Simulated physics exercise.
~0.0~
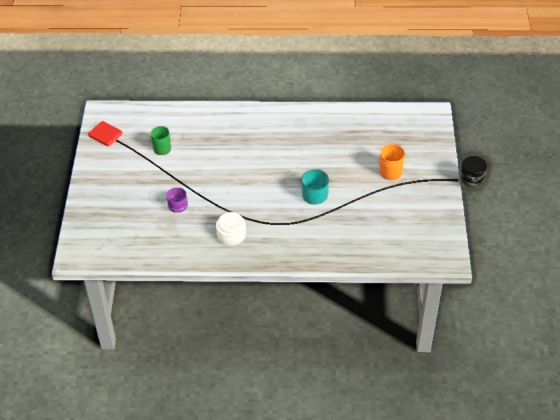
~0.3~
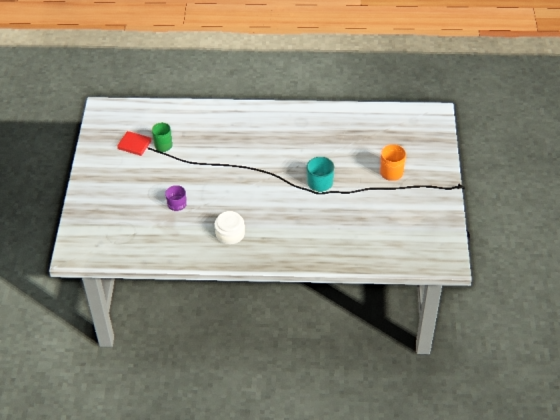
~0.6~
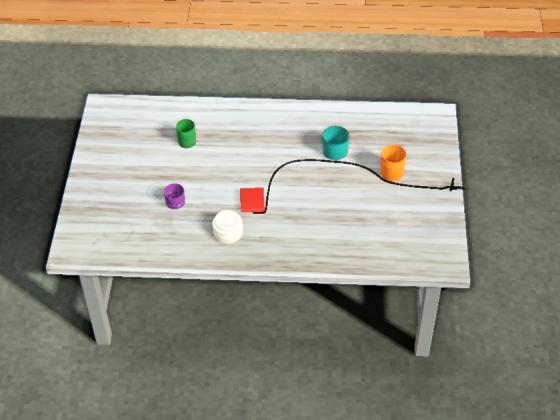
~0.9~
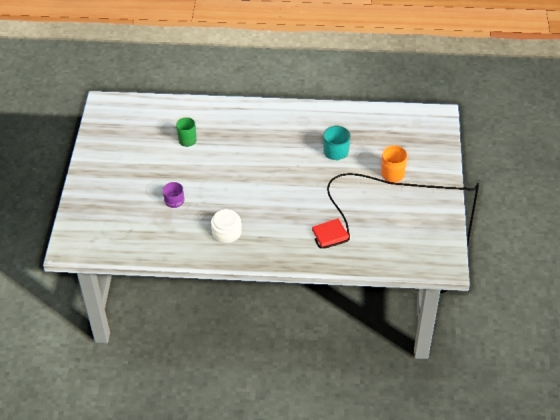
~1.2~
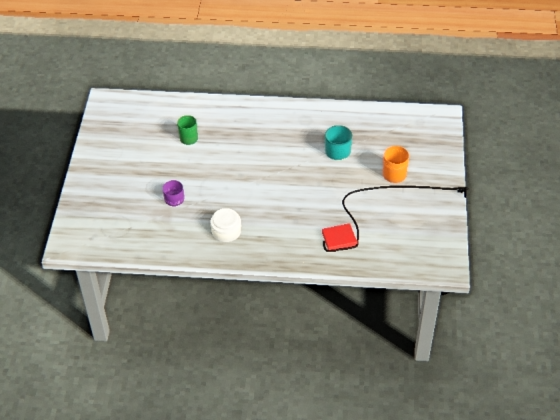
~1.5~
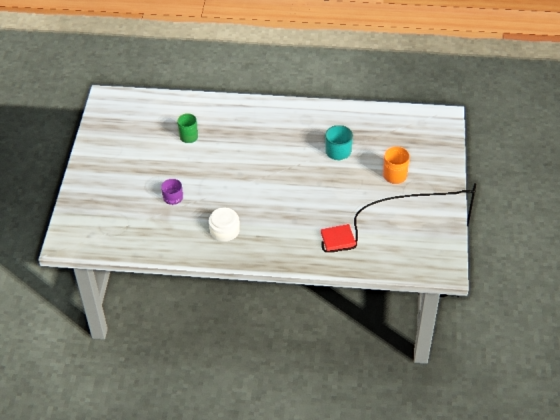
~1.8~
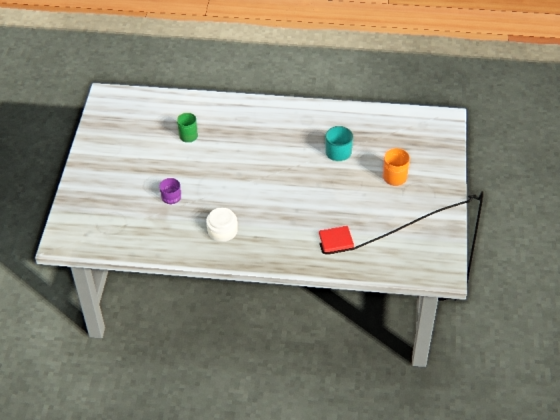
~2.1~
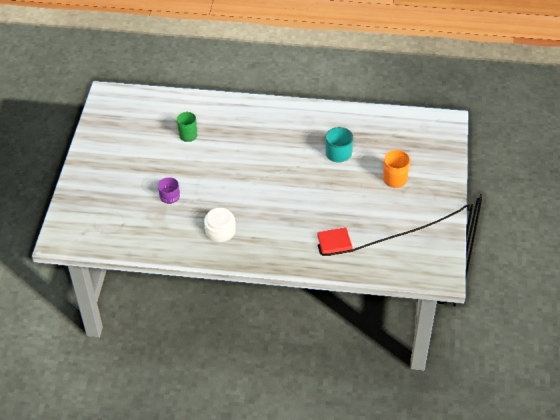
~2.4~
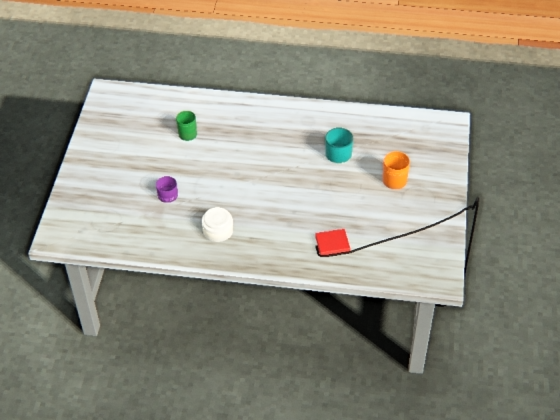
Black speaker dropping off a table's right edge, its cable dragging a red phone rightward among cups, nudging some, before phone settles near the front.
